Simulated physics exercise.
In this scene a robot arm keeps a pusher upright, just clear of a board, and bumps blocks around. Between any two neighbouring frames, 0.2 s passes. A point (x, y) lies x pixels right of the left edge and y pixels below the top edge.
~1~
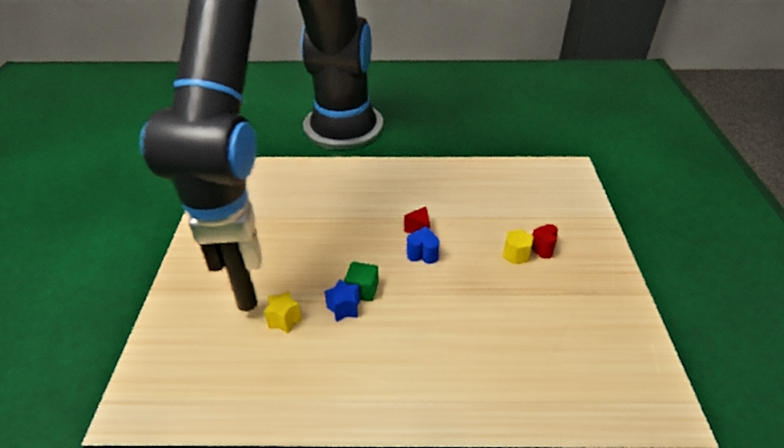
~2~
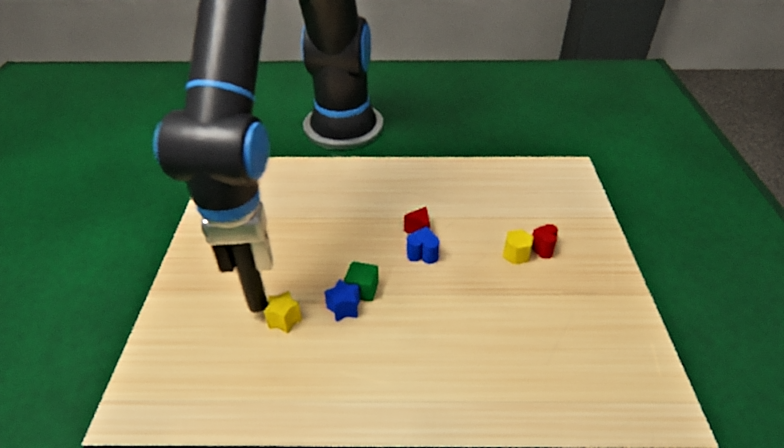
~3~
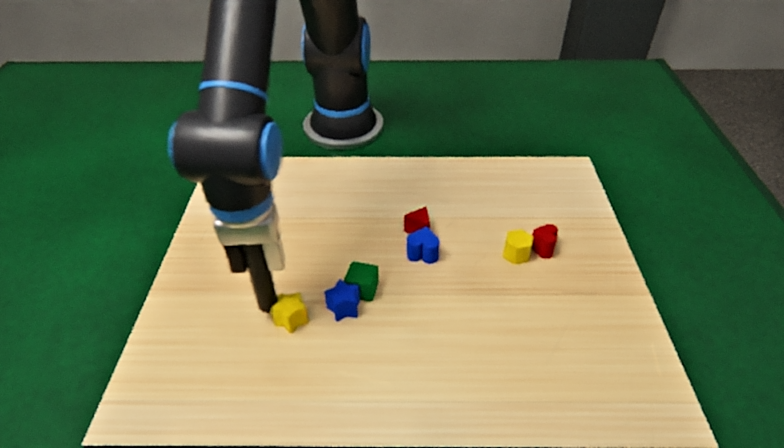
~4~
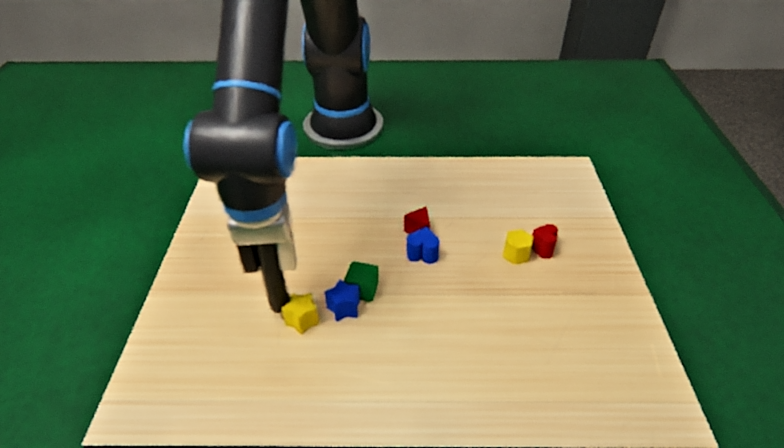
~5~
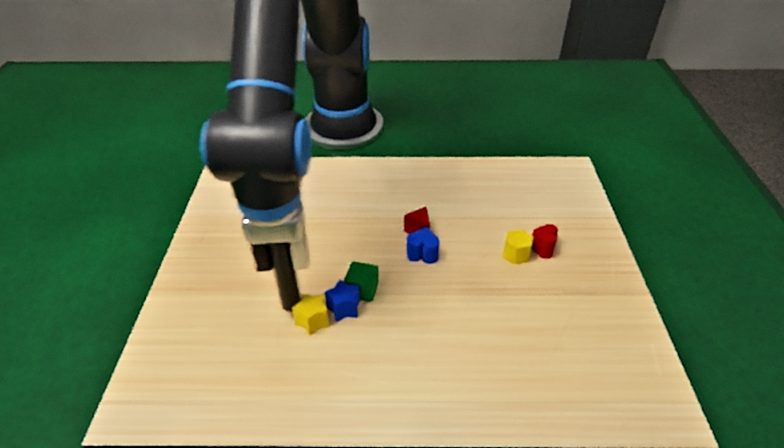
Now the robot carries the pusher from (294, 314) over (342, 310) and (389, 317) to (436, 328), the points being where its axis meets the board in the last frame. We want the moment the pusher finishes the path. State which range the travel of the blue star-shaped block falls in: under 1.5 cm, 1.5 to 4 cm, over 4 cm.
Over 4 cm.
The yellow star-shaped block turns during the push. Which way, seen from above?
Looking down on the board, it turns clockwise.
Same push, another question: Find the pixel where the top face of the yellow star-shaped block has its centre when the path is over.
At roughly (333, 314).
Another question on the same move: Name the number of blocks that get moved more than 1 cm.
My prediction: Two blocks.
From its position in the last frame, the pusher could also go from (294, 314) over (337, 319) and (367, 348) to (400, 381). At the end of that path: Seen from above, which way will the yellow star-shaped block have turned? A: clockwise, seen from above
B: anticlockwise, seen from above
Letter A.
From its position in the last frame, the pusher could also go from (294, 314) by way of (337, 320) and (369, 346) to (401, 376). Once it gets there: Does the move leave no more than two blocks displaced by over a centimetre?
In short: Yes.
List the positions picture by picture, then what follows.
Lower end of the pusher (248, 304), tops of blocks, yellow star-shaped block (281, 303), blue star-shaped block (343, 292), green four-sided block (361, 272), in the first frame.
Pusher (258, 305), blocks as before, in the second frame.
Pusher (269, 306), yellow star-shaped block (289, 303), in the third frame.
Pusher (280, 305), yellow star-shaped block (300, 303), in the fourth frame.
Pusher (292, 304), yellow star-shaped block (311, 304), blue star-shaped block (343, 292), green four-sided block (361, 272), in the fifth frame.
The first path, step by step. One third of the way, pusher (342, 301); yellow star-shaped block (333, 314), turned 65° clockwise; blue star-shaped block (363, 297), turned 30° anticlockwise.
Two thirds of the way, pusher (390, 307); yellow star-shaped block (333, 314), turned 65° clockwise; blue star-shaped block (412, 304), turned 30° anticlockwise.
At the end, pusher (436, 318); yellow star-shaped block (333, 314), turned 65° clockwise; blue star-shaped block (460, 315), turned 30° anticlockwise; green four-sided block not moved.
